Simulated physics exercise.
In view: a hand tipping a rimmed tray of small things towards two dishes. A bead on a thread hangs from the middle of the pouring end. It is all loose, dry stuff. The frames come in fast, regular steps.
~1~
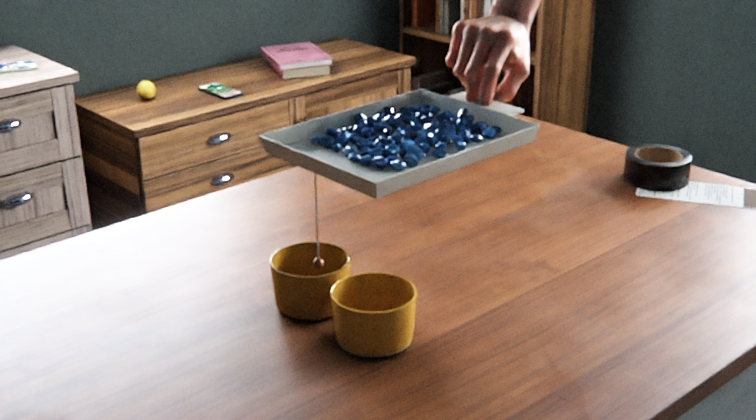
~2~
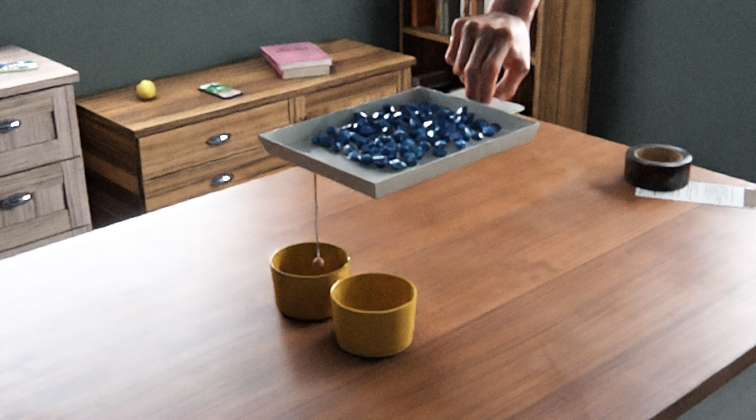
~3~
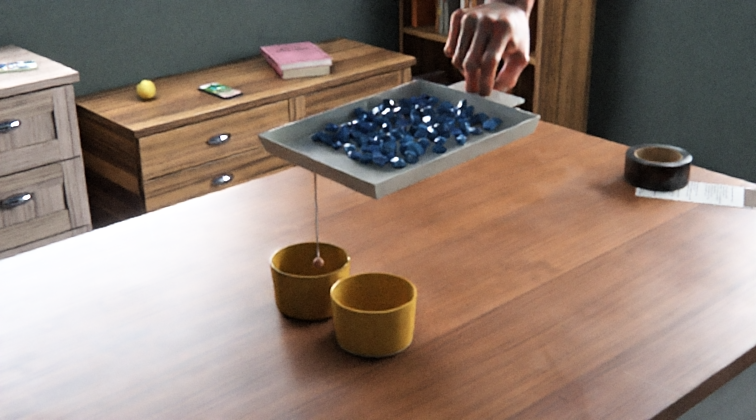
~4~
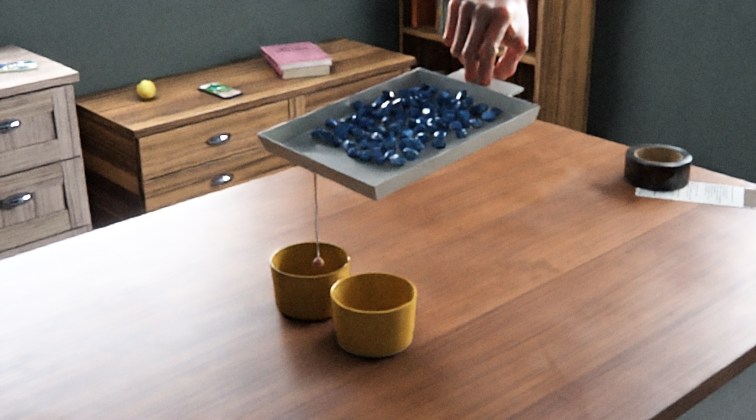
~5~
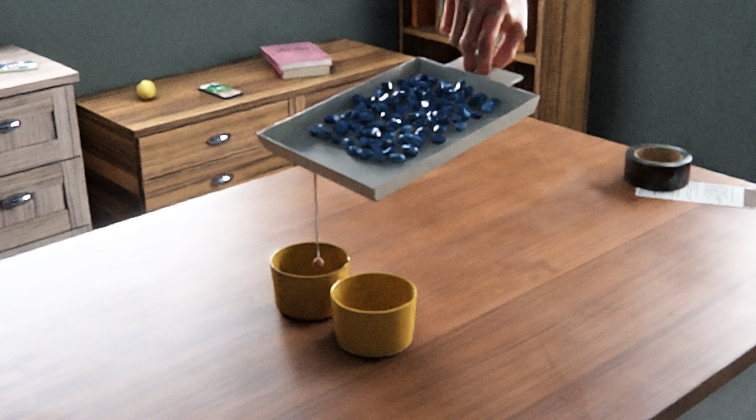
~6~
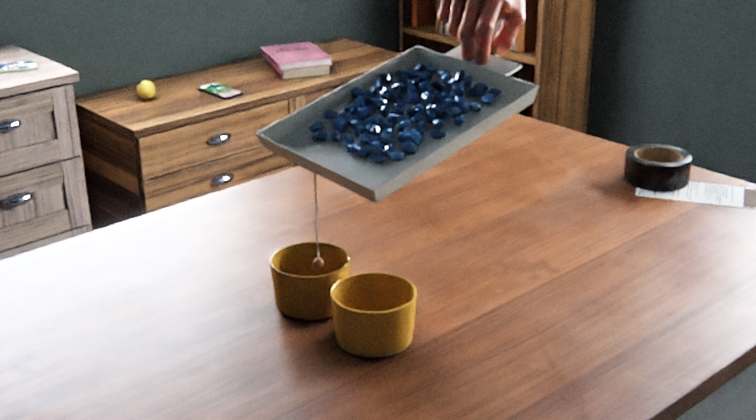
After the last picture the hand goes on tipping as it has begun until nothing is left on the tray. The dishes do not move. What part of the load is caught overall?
In the dishes lies under half of it.
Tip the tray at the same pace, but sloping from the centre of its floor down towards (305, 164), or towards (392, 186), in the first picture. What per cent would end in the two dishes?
In turn 0 and 70 in a hundred.
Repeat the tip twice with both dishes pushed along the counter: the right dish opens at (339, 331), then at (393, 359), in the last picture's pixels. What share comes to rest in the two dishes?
In turn 70 and 60 in a hundred.
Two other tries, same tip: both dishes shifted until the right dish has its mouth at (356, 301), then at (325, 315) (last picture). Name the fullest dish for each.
One: The dish on the right. Two: Right.
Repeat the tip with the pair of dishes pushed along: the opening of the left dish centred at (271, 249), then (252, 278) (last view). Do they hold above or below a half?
One: Less than half. Two: Most of it.
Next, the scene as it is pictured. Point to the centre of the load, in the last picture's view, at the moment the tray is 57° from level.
Near (341, 151).
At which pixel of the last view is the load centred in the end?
At about (289, 370).
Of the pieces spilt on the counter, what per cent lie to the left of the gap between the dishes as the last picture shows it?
Close to 80 per cent.
Soon after the last picture, tray tipped steeply; nearly all on the tray; a stray few outside both; a small part in the air.
A little later, tray tipped right over; about half on the tray; about a quarter outside both; about a third in the air.
Later still, tray tipped past a quarter turn; a stray few in the right dish; nearly all outside both.
At rest, tray tipped past a quarter turn; a stray few in the right dish; none in the left dish; nearly all outside both.
